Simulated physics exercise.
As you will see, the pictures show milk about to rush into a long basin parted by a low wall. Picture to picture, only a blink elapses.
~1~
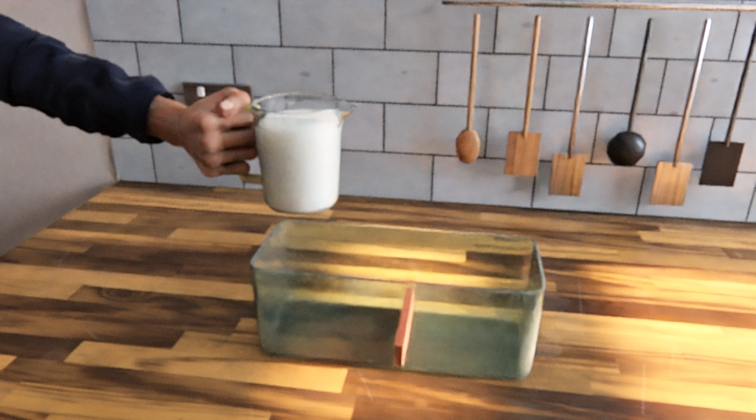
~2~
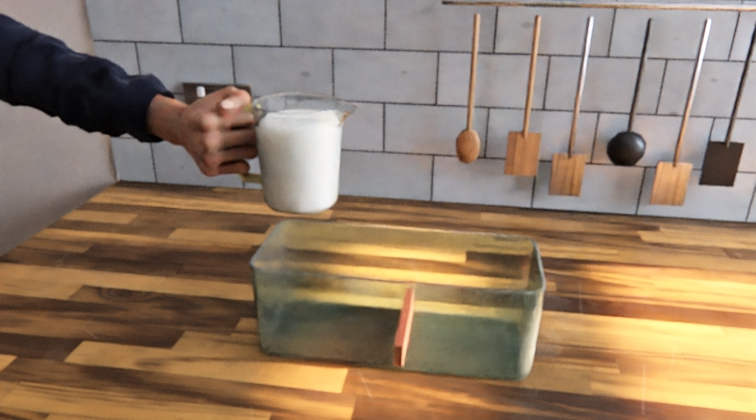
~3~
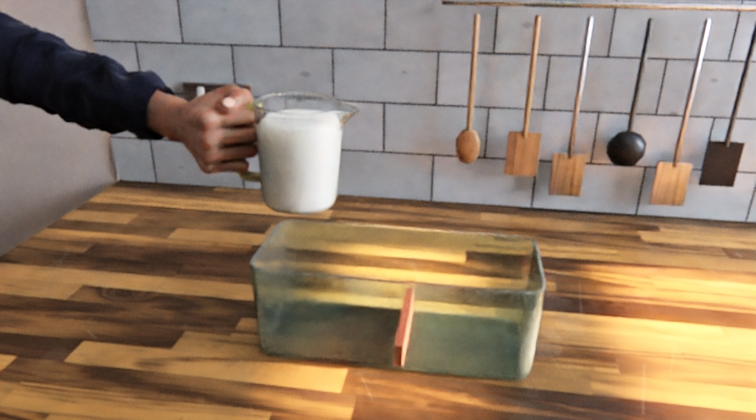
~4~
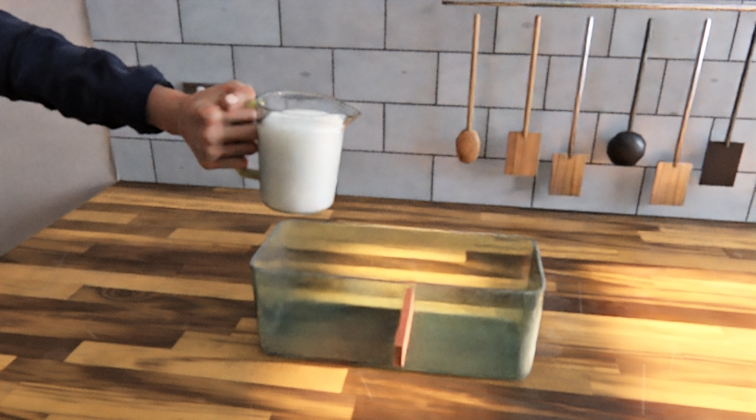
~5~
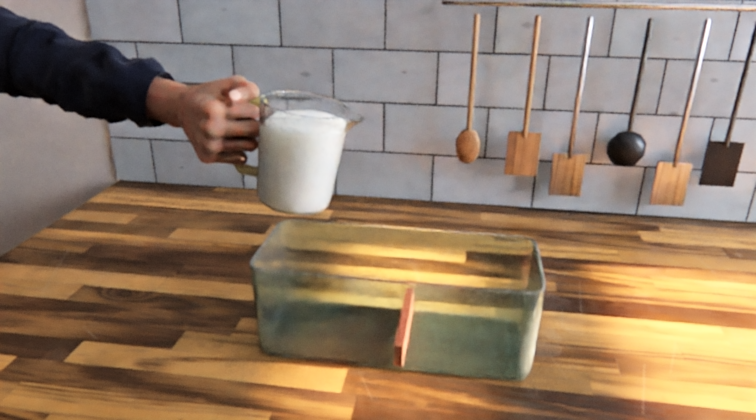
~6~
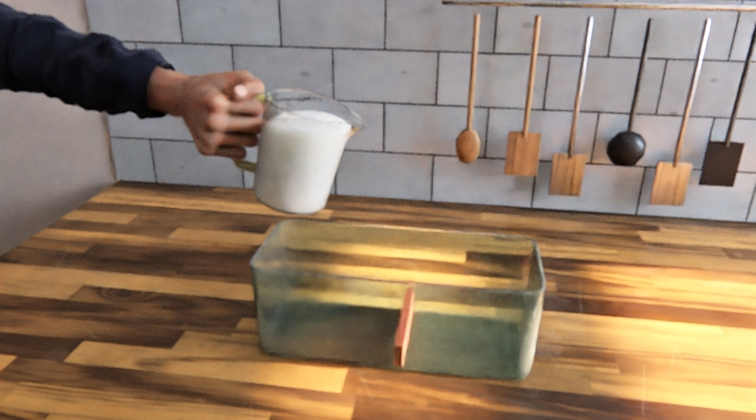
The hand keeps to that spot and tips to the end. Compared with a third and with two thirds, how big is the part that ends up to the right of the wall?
I predict a middling amount ends up right of the wall, one third up to two thirds.
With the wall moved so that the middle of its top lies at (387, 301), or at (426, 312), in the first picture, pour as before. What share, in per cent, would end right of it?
First try: Roughly 75 per cent; second try: 10 per cent.
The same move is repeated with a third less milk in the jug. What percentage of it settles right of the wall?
Result: Around 25 per cent.
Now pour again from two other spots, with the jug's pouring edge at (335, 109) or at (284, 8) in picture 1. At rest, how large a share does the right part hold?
About 20 per cent, then about 15 per cent.
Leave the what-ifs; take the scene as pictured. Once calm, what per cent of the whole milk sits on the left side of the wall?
That works out near 50 in every hundred.
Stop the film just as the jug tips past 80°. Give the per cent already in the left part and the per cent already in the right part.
Left part close to 0 in a hundred, right part close to 10.
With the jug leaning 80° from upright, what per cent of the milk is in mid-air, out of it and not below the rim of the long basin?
20 in a hundred.
A moment on, the jug is tipped on its side and 73 per cent is still to pour, 0 is left of the wall and 8 right of it.
Next, the jug is tipped right over and 15 per cent is still to pour, 30 is left of the wall and 41 right of it.
Then the jug is tipped right over and 0 per cent is still to pour, 50 is left of the wall and 48 right of it.
Later the jug is tipped right over and 0 per cent is still to pour, 50 is left of the wall and 49 right of it.
At rest 50 per cent lies left of the wall, 49 right of it and 1 outside.
